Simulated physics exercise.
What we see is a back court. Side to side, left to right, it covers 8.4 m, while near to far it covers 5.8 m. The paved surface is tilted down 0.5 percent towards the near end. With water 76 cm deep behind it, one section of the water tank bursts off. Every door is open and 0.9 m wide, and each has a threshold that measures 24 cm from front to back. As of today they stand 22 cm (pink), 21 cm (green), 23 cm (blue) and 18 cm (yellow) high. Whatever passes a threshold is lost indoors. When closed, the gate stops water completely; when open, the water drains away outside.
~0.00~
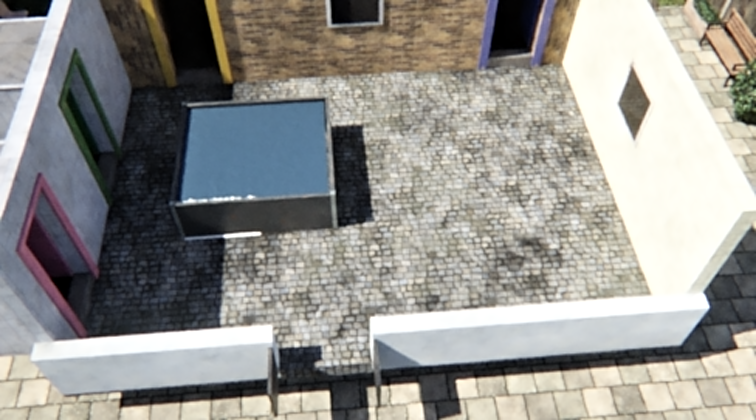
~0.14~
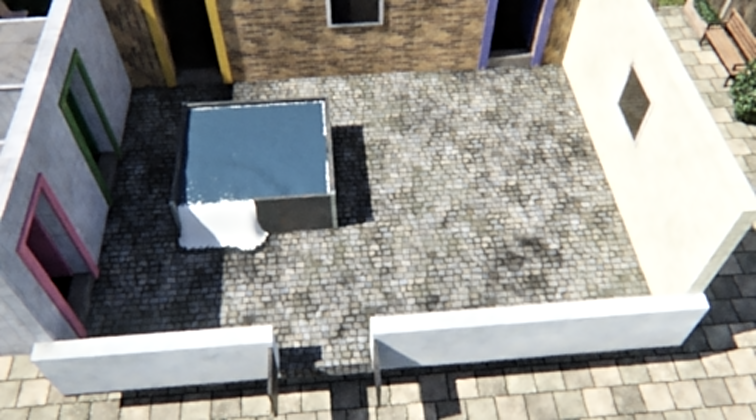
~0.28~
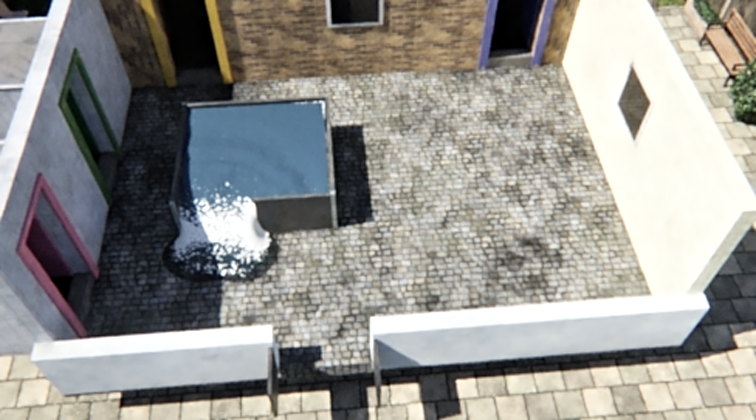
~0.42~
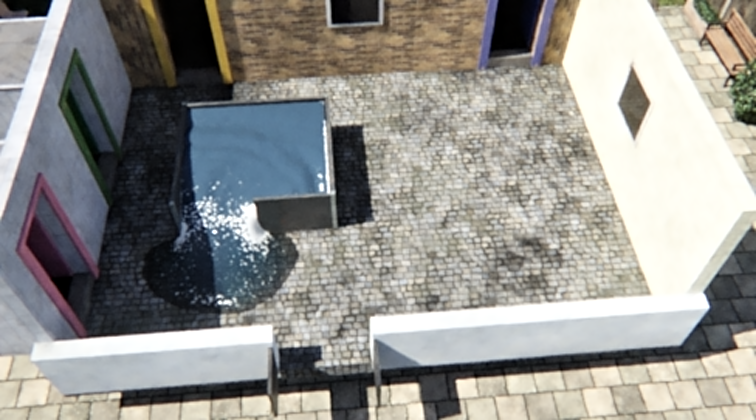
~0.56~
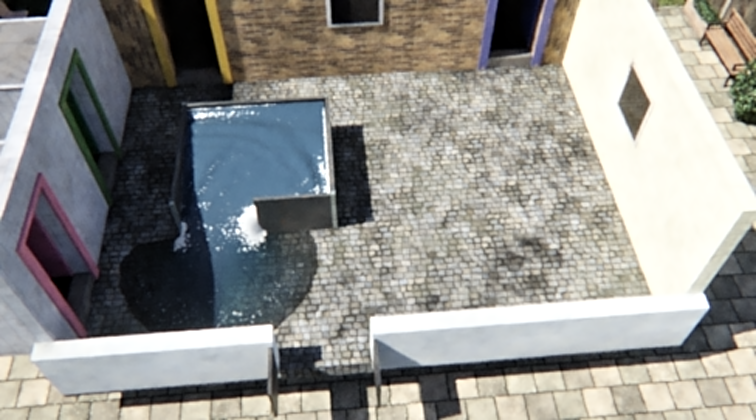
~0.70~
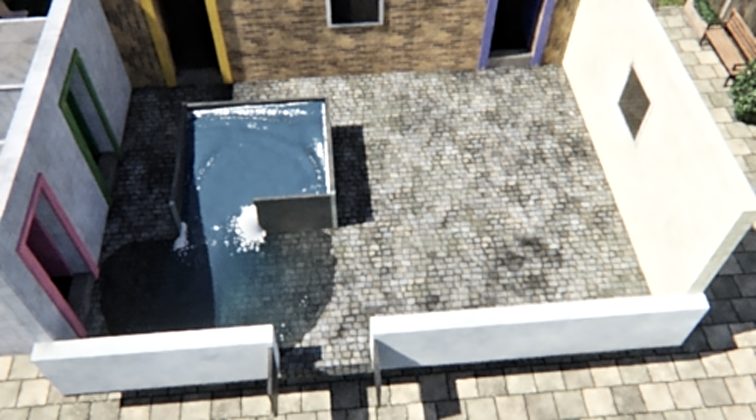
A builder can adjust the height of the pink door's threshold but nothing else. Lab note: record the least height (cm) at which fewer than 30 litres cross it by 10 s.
Least height: 27 cm.
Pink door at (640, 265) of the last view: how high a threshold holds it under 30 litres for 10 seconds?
Roughly 9.5 cm.
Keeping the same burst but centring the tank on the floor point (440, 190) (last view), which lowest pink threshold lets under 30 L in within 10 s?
In this case, 15 cm or so.
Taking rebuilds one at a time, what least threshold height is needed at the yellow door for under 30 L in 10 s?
The yellow door needs around 14.5 cm.
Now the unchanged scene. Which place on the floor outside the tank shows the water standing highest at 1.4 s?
At about (78, 370).
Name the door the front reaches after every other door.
The blue one comes last.
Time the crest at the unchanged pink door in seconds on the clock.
2.0 s.
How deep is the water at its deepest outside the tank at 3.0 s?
Roughly 38 cm.
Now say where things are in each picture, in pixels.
The water tank at (255, 150) is whole and still, 76 cm deep; the pink door at (65, 269) is dry, in the first frame.
The gap is at (221, 224), the front 0.3 m out at (236, 249); the back of the water tank holds 76 cm, in the second frame.
The front is at (234, 278), 0.9 m from the gap at (221, 225); 1.1 m2 of floor is wet, 76 cm left at the back, in the third frame.
The gap is at (221, 225), the front 1.4 m out at (229, 309); the back of the water tank holds 76 cm, in the fourth frame.
The gap is at (221, 225), the front 2.1 m out at a hidden place; the back of the water tank holds 71 cm, in the fifth frame.
Water pours out at (221, 225) and has run 2.2 m, to a hidden place; about 6 cm deep outside, 64 cm at the back; the pink door at (65, 269), 2.2 m from the gap, is still 0.3 m from the nearest water, in the sixth frame.
After 1.4 s water covers 15 % of the floor, deepest (62 cm) near (78, 370); 17 cm at the pink door, 0 litres in over its 22 cm threshold.
After 3.0 s water covers 35 % of the floor, deepest (38 cm) near (78, 370); 30 cm at the pink door, 44 litres in over its 22 cm threshold.
After 10.0 s water covers 95 % of the floor, deepest (18 cm) near (558, 65); 11 cm at the pink door, 77 litres in over its 22 cm threshold.
At the pink door as built, the water arrived by 0.9 s and peaked near 34 cm at 2.0 s.
With a threshold of 23.5 cm, 60 litres would have come in within the 10 s; with 32 cm, 10 litres. So under 30 litres takes about 27 cm.
